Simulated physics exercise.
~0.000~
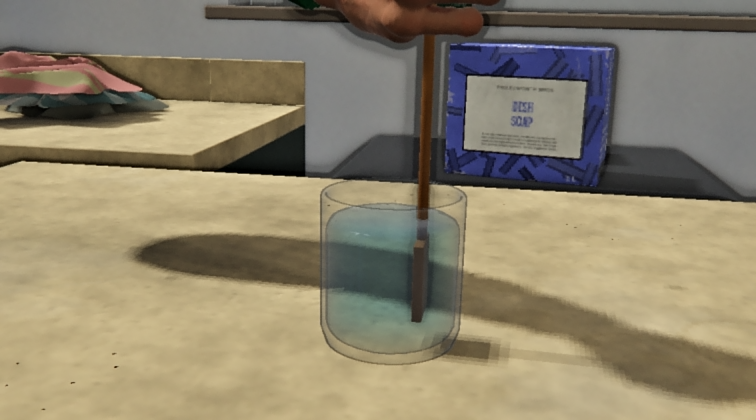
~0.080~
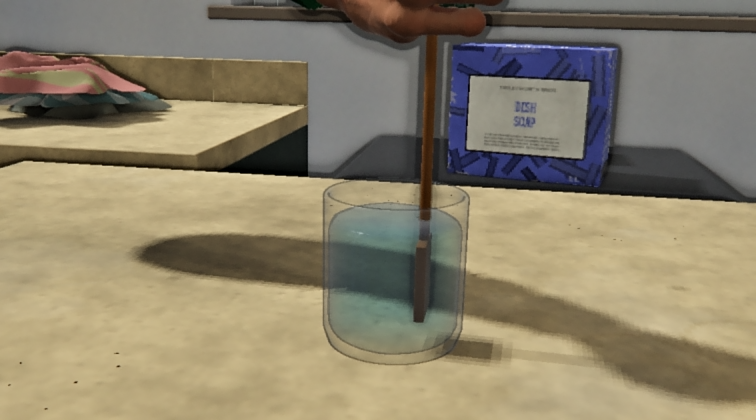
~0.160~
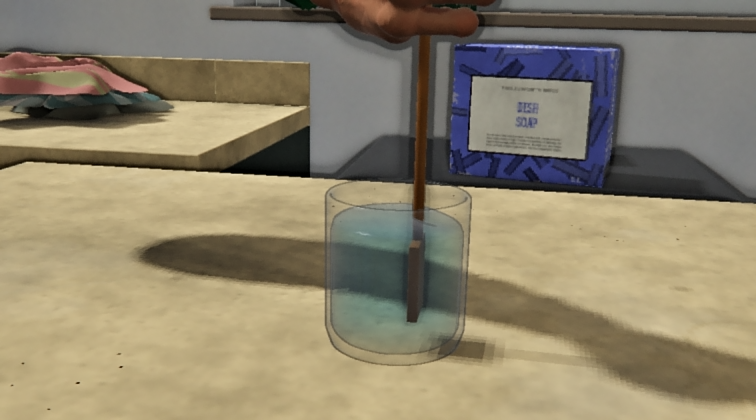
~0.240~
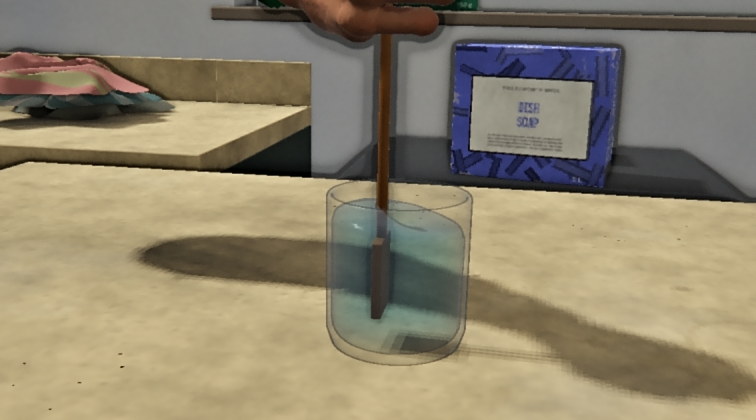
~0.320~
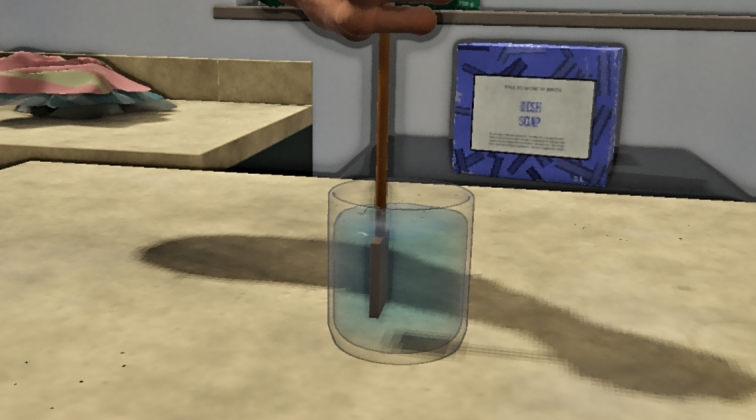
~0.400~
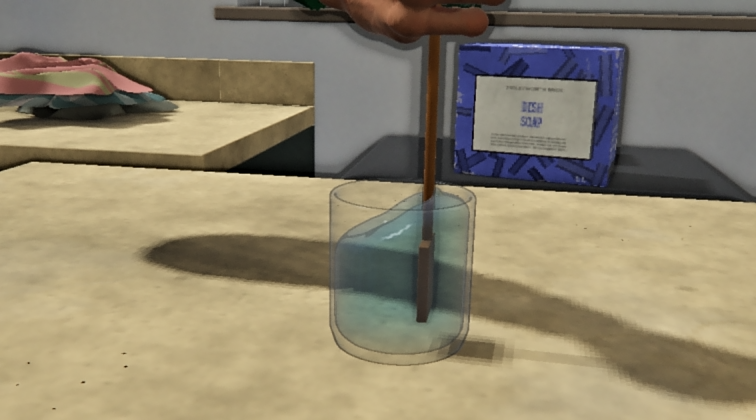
A clear glass of pale blue water stands on a beige speckled countertop, seen from slightly above, with a blue dish soap box behind it and pink and teal cloth at left. A hand at the top grips a brown stem with an upright blade in the water. The blade shifts left, then moves back right as the water slopes up toward the right, while the glass stays put.
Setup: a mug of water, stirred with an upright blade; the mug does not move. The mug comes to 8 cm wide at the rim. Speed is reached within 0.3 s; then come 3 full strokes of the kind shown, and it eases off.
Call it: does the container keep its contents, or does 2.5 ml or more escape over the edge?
It lets 2.5 ml or more escape.
By 0.58 s 0 ml is over the rim.
By 0.77 s 2 ml is over the rim.
By 0.95 s 4 ml is over the rim.
By 1.14 s 6 ml is over the rim.
At rest 5 ml is over the rim.
